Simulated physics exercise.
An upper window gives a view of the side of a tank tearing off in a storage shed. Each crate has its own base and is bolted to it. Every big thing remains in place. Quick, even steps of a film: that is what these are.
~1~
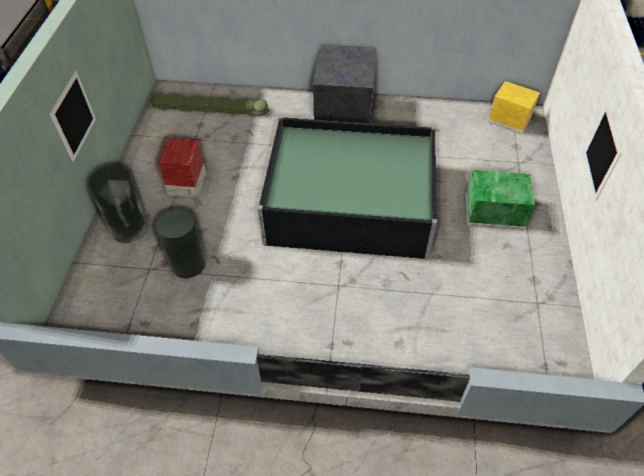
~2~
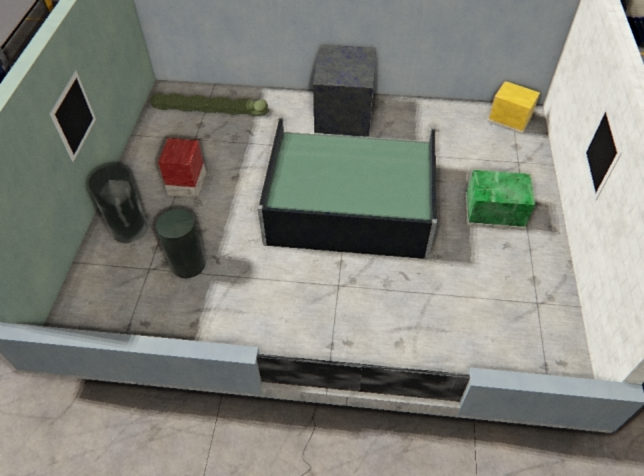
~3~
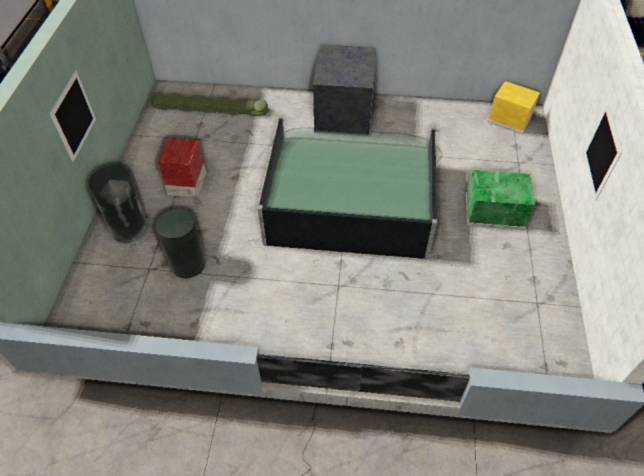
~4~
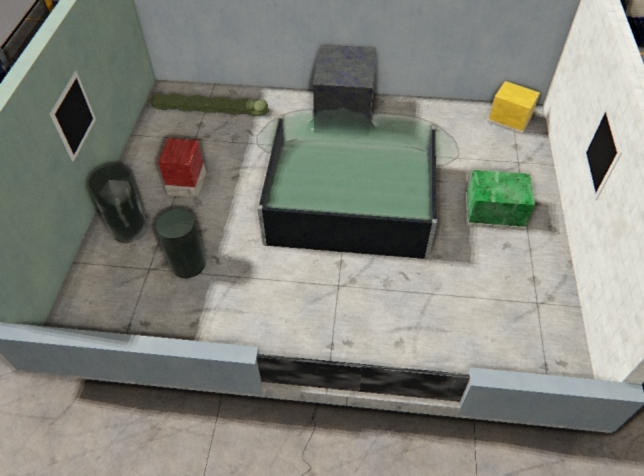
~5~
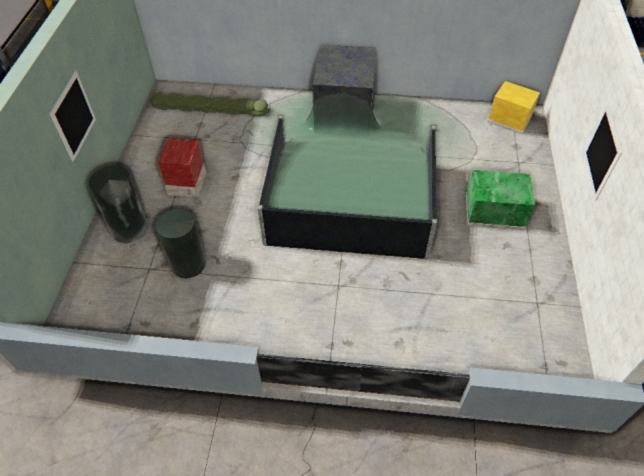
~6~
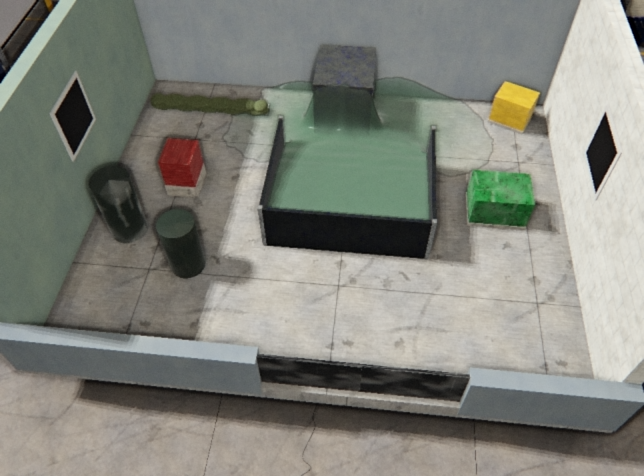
A tank of still green water sat among boxes and dark cylinders, then its far side came away, and the water poured out behind it, spreading around the dark gray block toward the back wall.
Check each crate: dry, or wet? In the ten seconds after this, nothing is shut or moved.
Checked: Red crate dry, yellow crate wet, green crate wet.
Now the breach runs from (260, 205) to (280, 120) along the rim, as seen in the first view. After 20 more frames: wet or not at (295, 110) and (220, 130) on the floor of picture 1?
Submerged, then submerged.
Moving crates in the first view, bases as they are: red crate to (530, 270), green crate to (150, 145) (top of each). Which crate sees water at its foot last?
The crate marked red.
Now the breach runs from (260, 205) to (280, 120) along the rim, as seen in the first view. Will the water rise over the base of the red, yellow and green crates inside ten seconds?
Red crate is reached; yellow crate is reached; green crate is reached.
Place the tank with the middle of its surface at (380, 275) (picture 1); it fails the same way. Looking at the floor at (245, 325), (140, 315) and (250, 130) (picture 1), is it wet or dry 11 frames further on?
Results in order - left untouched, left untouched, swamped.
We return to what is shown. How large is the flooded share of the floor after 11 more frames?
Roughly 35 percent.
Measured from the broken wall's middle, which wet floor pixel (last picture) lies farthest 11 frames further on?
Estimated pixel: (155, 83).
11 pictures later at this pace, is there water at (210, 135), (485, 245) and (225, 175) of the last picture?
First inundated, second spared, third spared.
A moment on, water covers 25 % of the floor; the red crate not reached, the yellow crate water round its plinth, the green crate not reached.
Next, water covers 35 % of the floor; the red crate not reached, the yellow crate water round its plinth, the green crate not reached.
Then, water covers 55 % of the floor; the red crate water round its plinth, the yellow crate water round its plinth, the green crate water round its plinth.
Later, water covers 90 % of the floor; the red crate water round its plinth, the yellow crate water round its plinth, the green crate water round its plinth.
In the end, water covers 100 % of the floor; the red crate stayed above the water, the yellow crate was topped, the green crate was topped.
